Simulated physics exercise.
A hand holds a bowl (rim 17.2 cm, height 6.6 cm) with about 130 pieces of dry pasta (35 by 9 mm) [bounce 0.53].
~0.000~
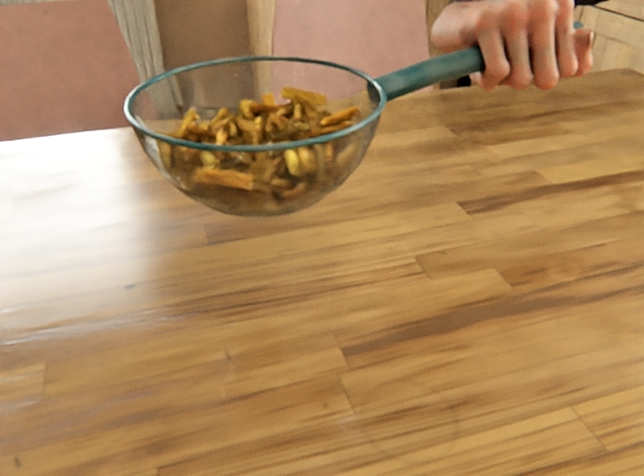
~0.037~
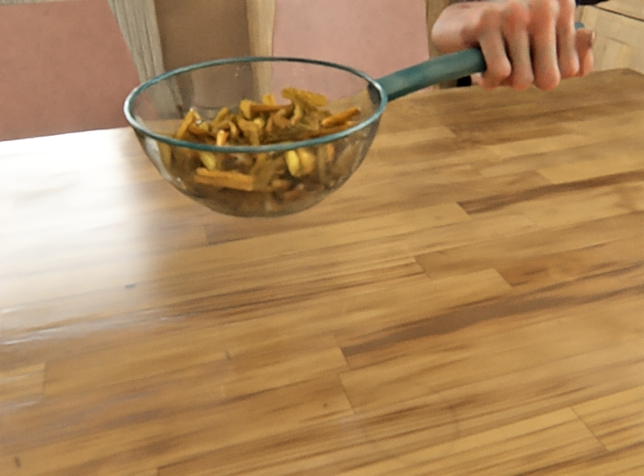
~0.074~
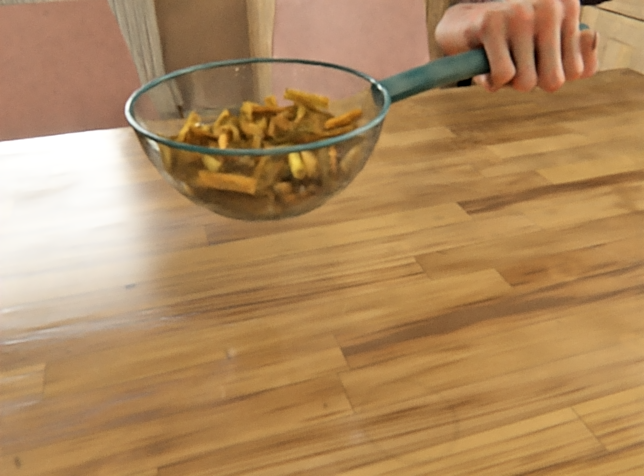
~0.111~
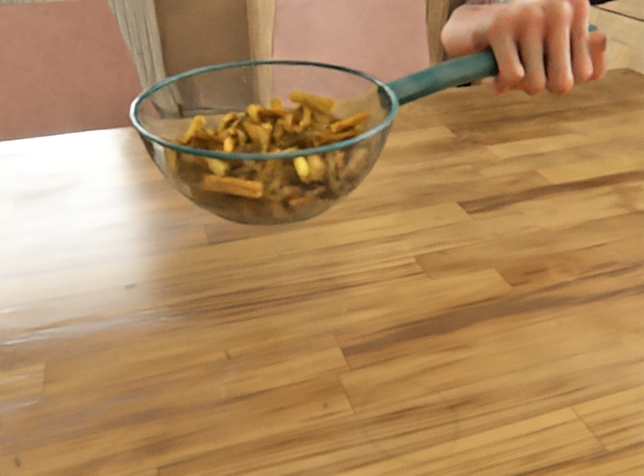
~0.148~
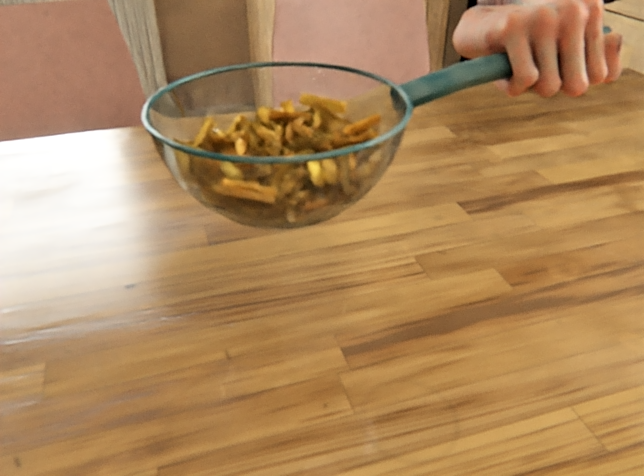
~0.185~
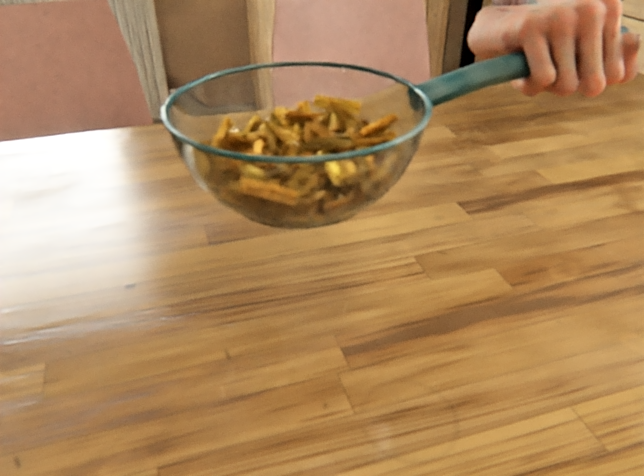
A hand holding a clear bowl of dry pasta moves slightly right above a wooden table.
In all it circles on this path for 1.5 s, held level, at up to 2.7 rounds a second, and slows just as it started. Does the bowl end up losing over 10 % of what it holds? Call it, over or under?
My call: Under.
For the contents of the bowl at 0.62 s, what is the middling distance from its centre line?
Distance: Roughly 4.5 cm.
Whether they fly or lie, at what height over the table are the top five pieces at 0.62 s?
They're roughly 15 cm up.
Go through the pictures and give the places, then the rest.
In the first frame, bowl at (262, 163); tilt 0 degrees; moved 0.0 cm; top of the load at (276, 112).
In the second frame, bowl at (263, 164); tilt 0 degrees; moved 0.1 cm; top of the load at (277, 112).
In the third frame, bowl at (265, 167); tilt 0 degrees; moved 0.6 cm; top of the load at (279, 114).
In the fourth frame, bowl at (271, 172); tilt 0 degrees; moved 1.3 cm; top of the load at (284, 117).
In the fifth frame, bowl at (283, 175); tilt 0 degrees; moved 2.2 cm; top of the load at (295, 119).
In the sixth frame, bowl at (300, 175); tilt 0 degrees; moved 3.2 cm; top of the load at (311, 119). Its speed is now 0.38 m/s.
After 0.62 s, bowl 100 %; middle of the pieces not yet landed near (319, 153).
After 0.98 s, bowl 100 %; middle of the pieces not yet landed near (319, 155).
Then, at 1.31 s, bowl 100 %; middle of the pieces not yet landed near (303, 162).
Then, at 1.63 s, bowl 100 %; middle of the pieces not yet landed near (320, 147).
At rest (1.9 s), bowl 100 %.
